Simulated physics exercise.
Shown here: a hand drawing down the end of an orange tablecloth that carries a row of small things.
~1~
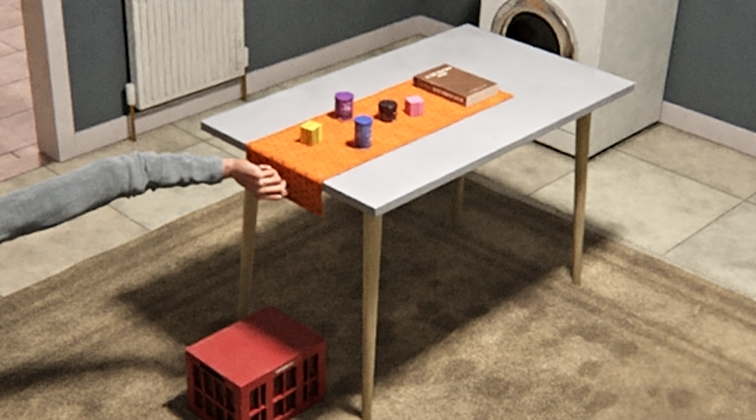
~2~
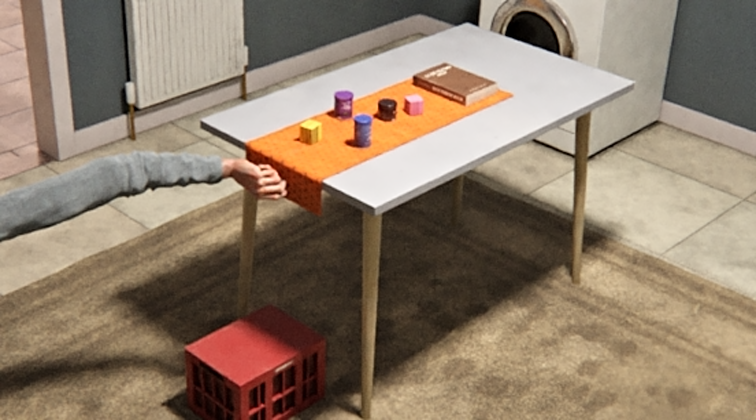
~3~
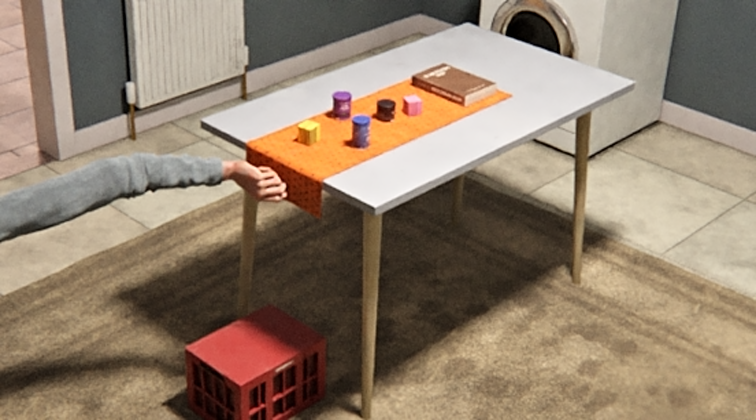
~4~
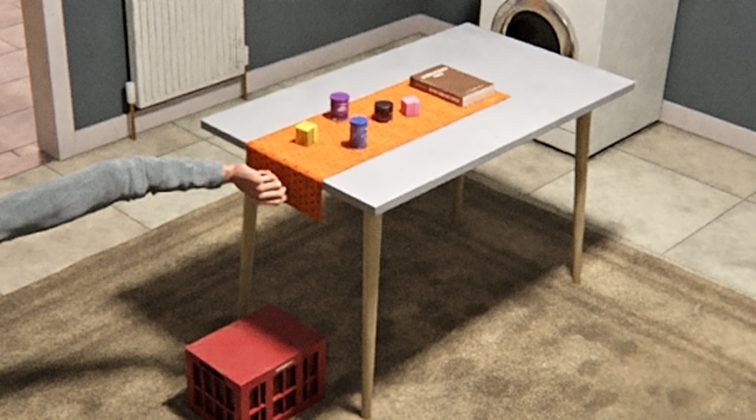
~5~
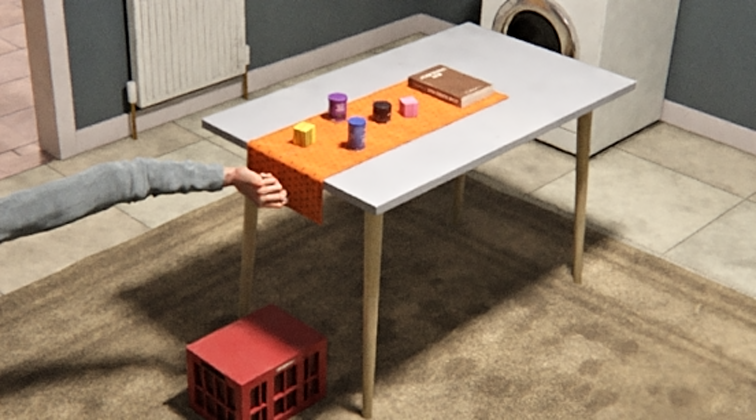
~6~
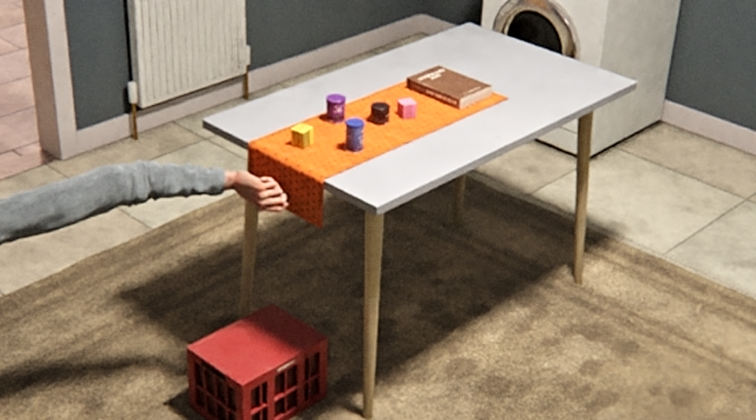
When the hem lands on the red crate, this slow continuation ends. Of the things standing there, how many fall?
Four of them.
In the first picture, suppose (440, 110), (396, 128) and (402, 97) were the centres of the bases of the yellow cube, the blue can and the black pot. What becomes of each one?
Watch the yellow cube hang on, the blue can go down and the black pot hang on.
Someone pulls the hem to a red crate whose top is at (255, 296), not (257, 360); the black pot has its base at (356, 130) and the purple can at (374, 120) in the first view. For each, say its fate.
As for the black pot, it stays in place; as for the purple can, it stays in place.
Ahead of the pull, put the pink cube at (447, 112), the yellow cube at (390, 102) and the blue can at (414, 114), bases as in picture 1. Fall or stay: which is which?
Pink cube: Still on; yellow cube: Still on; blue can: Still on.
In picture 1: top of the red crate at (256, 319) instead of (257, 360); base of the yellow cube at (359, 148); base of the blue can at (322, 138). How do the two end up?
In the end the yellow cube gets dislodged; meanwhile the blue can gets dislodged.
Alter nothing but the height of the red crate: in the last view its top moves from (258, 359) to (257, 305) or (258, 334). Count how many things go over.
Then 2, then 3.
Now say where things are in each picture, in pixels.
Hem (322, 217); yellow cube (311, 125); blue can (363, 119); purple can (344, 95); black pot (388, 103); pink cube (414, 99); top of the crate (257, 360), in the first picture.
Hem (321, 216); yellow cube (311, 124), in the second picture.
Hem (320, 219); blue can (361, 119), in the third picture.
Hem (322, 221); purple can (340, 96); top of the crate (257, 359), in the fourth picture.
Hem (322, 225); black pot (382, 104), in the fifth picture.
Hem (322, 229); yellow cube (302, 128); blue can (355, 122); purple can (336, 98); black pot (380, 105); pink cube (407, 101), in the sixth picture.
Soon after, hem near (283, 277); yellow cube and blue can gone.
Then, hem on the crate; yellow cube, blue can and purple can gone.
At rest, hem on the crate; yellow cube, blue can, purple can and black pot gone. The table loses four.
